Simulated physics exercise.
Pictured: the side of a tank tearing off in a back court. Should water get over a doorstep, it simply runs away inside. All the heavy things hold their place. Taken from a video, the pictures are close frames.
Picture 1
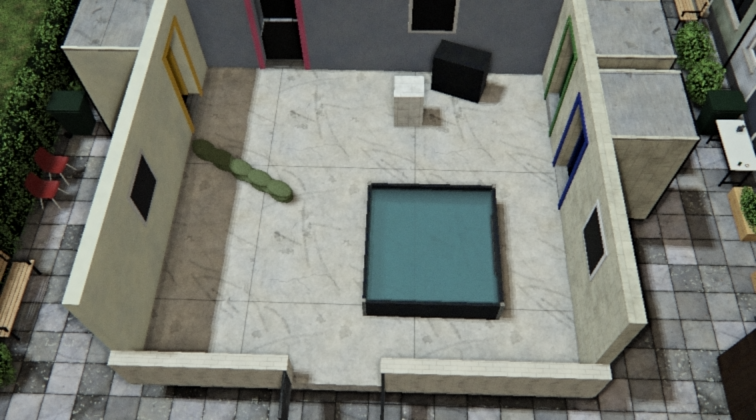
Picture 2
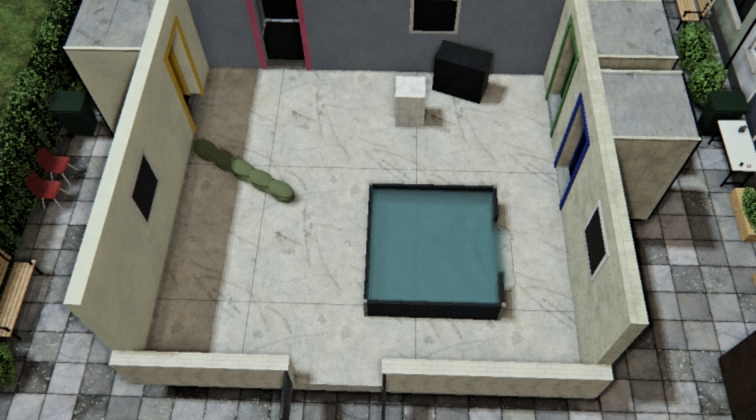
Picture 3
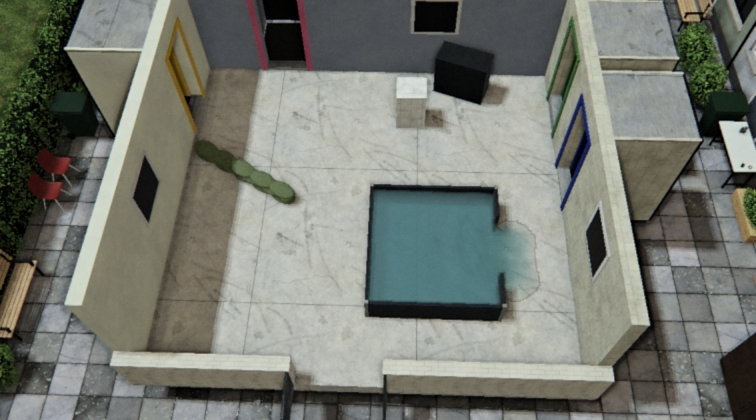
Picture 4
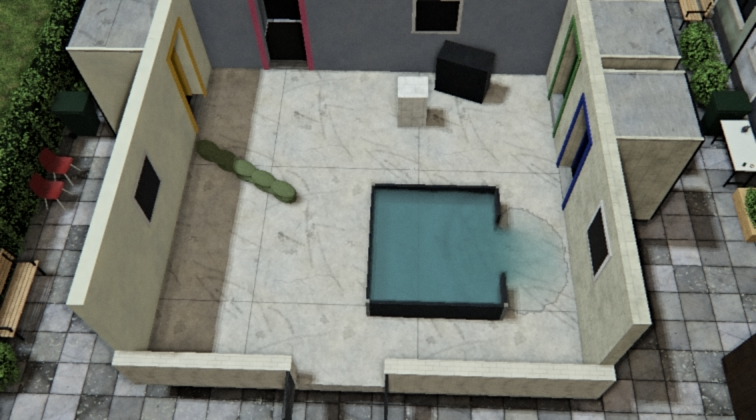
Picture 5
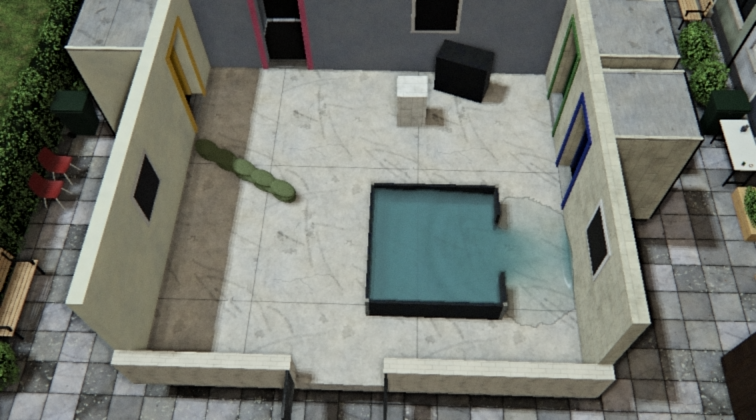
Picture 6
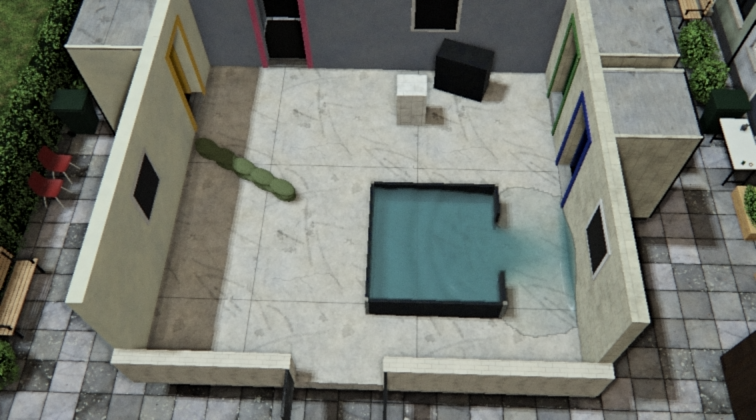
Square water tank in a walled courtyard opening at its right side, water pouring out and spreading across the pale floor to the right wall.
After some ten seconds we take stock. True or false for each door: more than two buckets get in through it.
The pink door: False; the yellow door: False; the blue door: True; the green door: False.
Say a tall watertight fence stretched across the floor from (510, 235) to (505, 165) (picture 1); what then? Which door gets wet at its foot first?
In my view it's the blue one.
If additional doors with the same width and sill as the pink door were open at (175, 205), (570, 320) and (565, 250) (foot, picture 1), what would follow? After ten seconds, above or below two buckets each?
Falls short; exceeds the limit; exceeds the limit.
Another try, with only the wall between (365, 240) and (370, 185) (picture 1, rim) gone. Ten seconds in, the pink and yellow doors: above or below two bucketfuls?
The pink door exceeds the limit, the yellow door falls short.
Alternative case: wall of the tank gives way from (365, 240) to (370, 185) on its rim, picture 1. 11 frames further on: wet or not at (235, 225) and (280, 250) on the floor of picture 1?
The first spot is soaked and the second is soaked.
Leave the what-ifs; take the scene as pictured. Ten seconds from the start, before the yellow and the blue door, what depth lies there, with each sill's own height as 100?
Roughly 10 and 80 %.
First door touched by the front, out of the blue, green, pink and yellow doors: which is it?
That would be the blue one.
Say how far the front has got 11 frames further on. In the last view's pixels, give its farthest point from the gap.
I'd go with roughly (540, 87).
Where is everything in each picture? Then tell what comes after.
The first picture shows the water tank at (432, 243) is whole and still.
In the second picture, water pours out at (494, 253) and has run to (500, 229).
In the third picture, water pours out at (495, 255) and has run to (529, 236).
In the fourth picture, the front is at (556, 239), out from the gap at (496, 255).
In the fifth picture, water pours out at (496, 254) and has run to (563, 219).
In the sixth picture, water pours out at (496, 252) and has run to (560, 203).
A moment on, water covers 10 % of the floor; the pink door not reached, the yellow door not reached, the blue door wet at the sill, nothing in, the green door not reached.
Next, water covers 20 % of the floor; the pink door not reached, the yellow door not reached, the blue door under two buckets in, the green door wet at the sill, nothing in.
Then, water covers 35 % of the floor; the pink door not reached, the yellow door not reached, the blue door over two buckets in, the green door wet at the sill, nothing in.
Later, water covers 55 % of the floor; the pink door not reached, the yellow door not reached, the blue door over two buckets in, the green door wet at the sill, nothing in.
In the end, water covers 90 % of the floor; the pink door wet at the sill, nothing in, the yellow door not reached, the blue door over two buckets in, the green door wet at the sill, nothing in.
